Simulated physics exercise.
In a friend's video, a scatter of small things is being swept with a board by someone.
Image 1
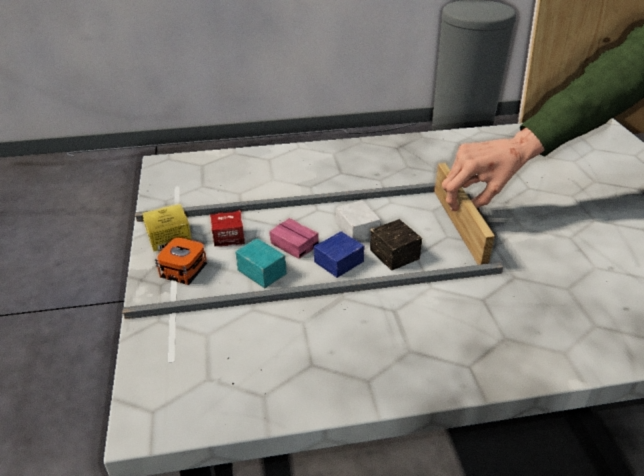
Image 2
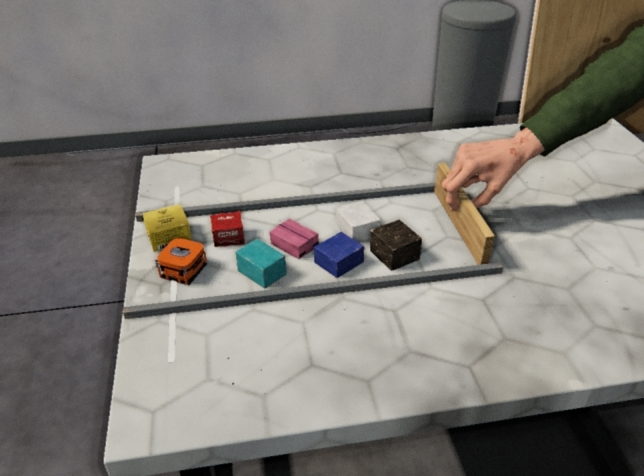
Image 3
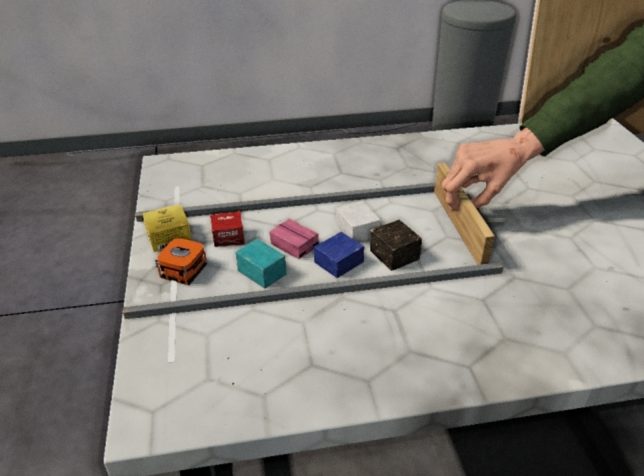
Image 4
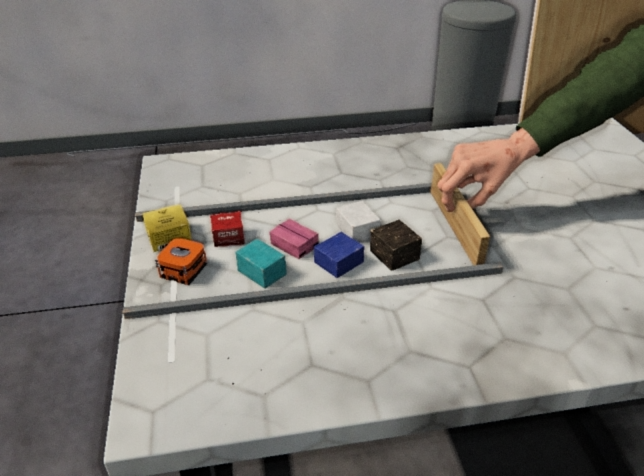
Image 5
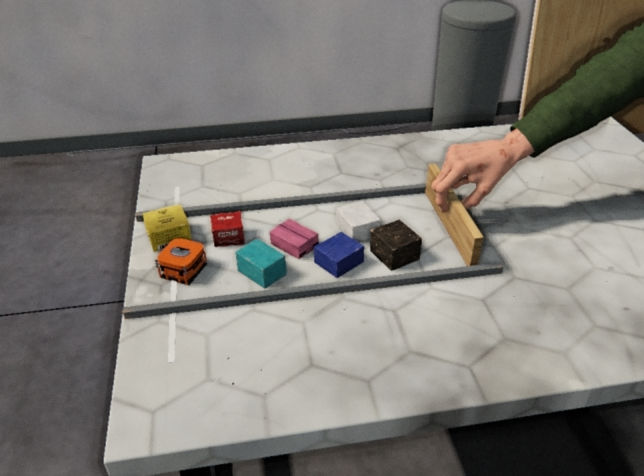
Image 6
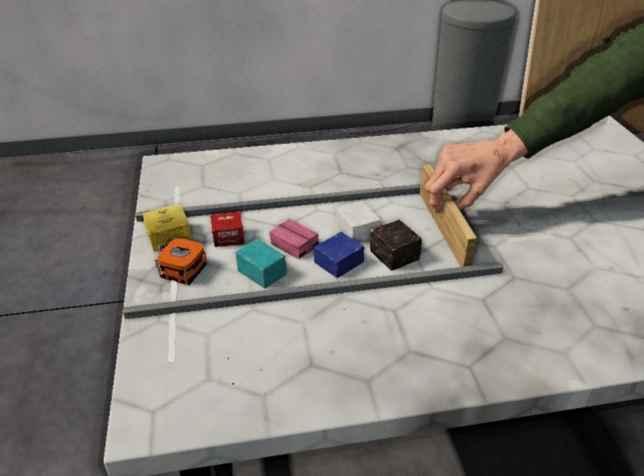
On a marble-patterned tabletop, a hand holding a wooden board upright slides it slightly left toward small colourful blocks that stay still.
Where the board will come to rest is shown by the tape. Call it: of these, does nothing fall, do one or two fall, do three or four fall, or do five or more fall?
Five or more fall.
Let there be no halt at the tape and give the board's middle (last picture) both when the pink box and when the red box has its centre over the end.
Points: About (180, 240) and about (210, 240).
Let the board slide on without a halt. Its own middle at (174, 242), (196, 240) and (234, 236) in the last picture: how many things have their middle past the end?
6; 4; 2.
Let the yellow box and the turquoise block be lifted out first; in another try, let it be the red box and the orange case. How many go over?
You'd get 4 in the first case and 4 in the second one.
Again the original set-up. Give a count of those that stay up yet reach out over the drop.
It would come to 0.
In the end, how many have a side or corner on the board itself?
The count in contact is 2.
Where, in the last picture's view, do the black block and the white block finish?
Reading them off: First (154, 268); then (158, 241).
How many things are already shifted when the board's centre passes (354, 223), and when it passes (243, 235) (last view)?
It comes to 4 for the first spot, 8 for the other.
Soon after, none off yet; yellow box at rest near (167, 228); orange case at rest near (182, 261); red box at rest near (227, 229).
By the end, the number that fall off is five or more; fallen, blue block, pink box, turquoise block, red box, orange case and yellow box.
